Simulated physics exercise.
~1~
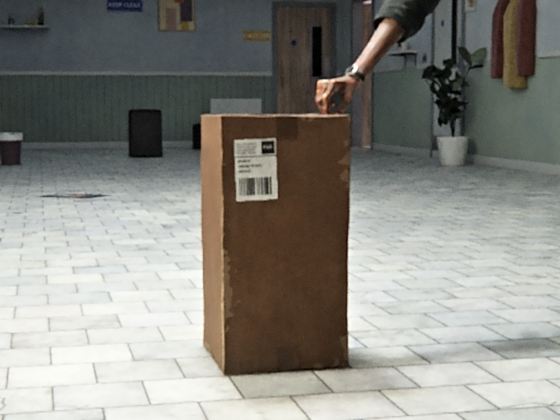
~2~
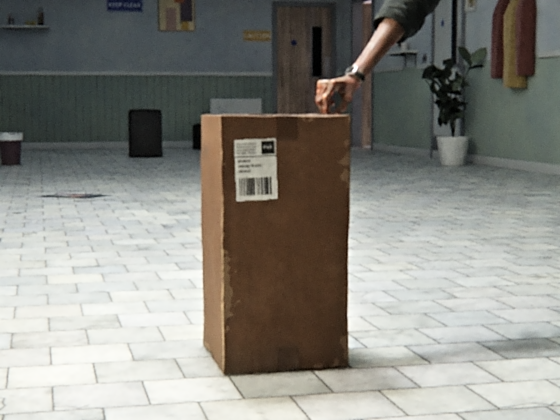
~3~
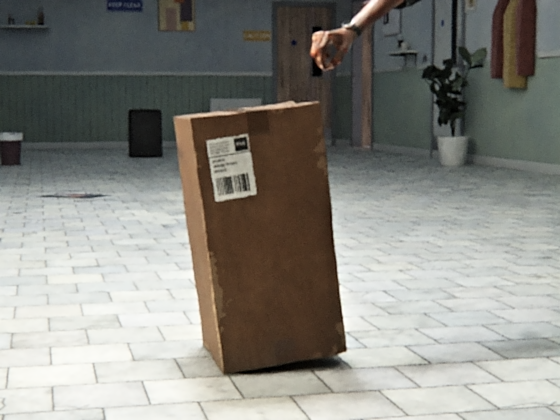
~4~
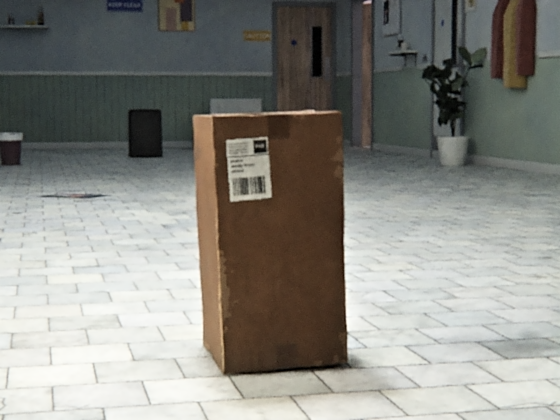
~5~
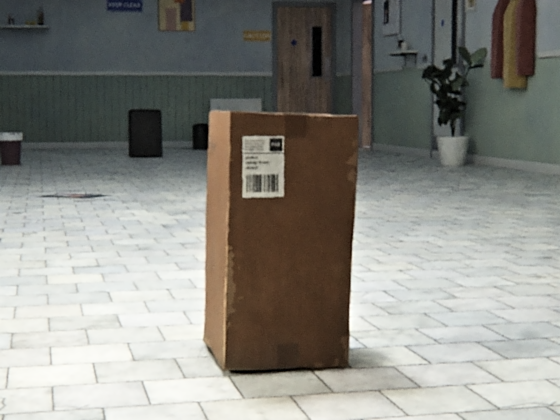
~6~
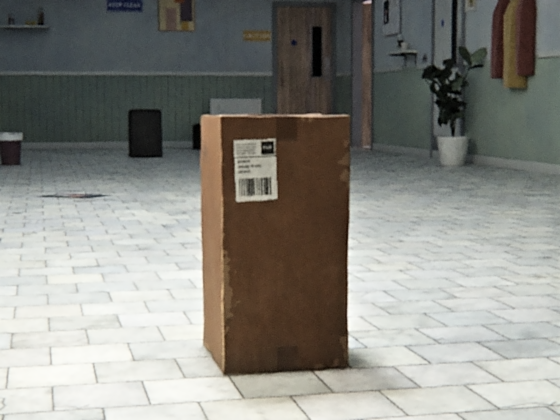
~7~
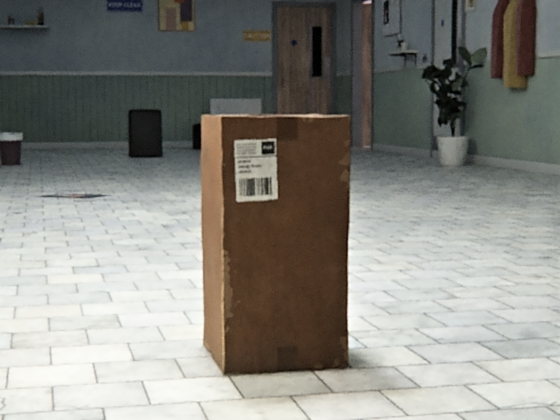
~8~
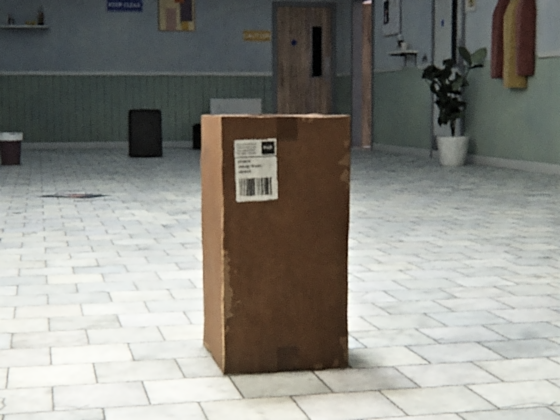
Tall brown parcel tipping left as a hand lets go and withdraws, then rocking back and settling upright on the tiled floor.
